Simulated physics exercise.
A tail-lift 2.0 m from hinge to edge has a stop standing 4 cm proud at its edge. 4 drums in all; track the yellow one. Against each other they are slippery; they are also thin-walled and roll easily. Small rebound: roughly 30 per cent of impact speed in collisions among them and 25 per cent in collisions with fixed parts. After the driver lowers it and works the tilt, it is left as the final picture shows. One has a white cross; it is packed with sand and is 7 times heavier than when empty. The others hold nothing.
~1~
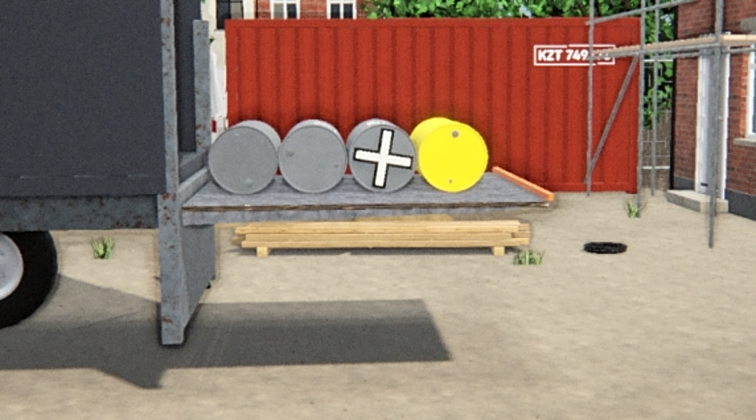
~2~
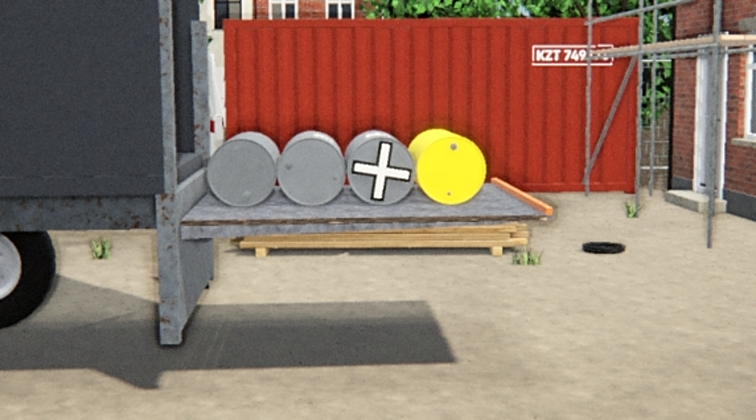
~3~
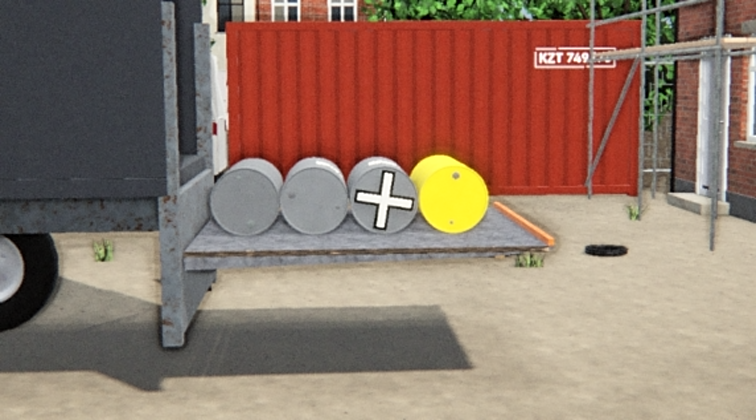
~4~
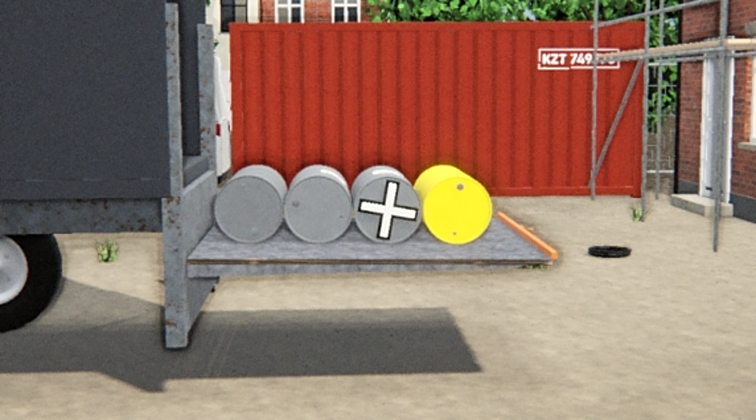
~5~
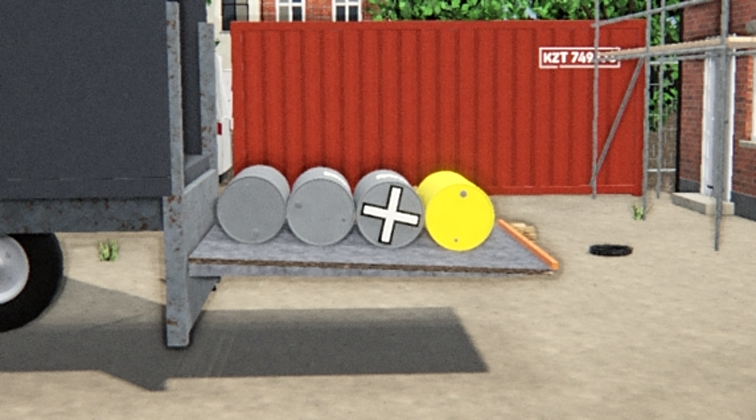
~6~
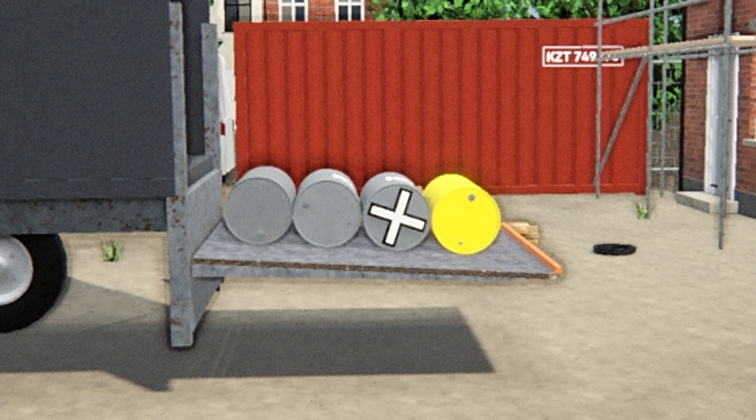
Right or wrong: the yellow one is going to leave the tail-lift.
Right.
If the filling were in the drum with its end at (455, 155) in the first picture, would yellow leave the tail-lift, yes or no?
Lab note: In that case, yellow - no, it would not.
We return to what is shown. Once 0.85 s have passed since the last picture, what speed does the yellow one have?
It moves at about 0.3 m/s.
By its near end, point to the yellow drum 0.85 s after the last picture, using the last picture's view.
Near (499, 222).
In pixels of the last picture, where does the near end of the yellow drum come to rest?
It ends up close to (697, 327).
Another 0.85 s on from the last picture, yellow is on the plate, 25 cm from the stop, rolling right; 0 over the stop so far.
Another 1.85 s on from the last picture, yellow is over the stop and falling; 1 over the stop so far.
In the end (4.15 s after the last picture), yellow is off the lift, on the ground; 1 over the stop so far.
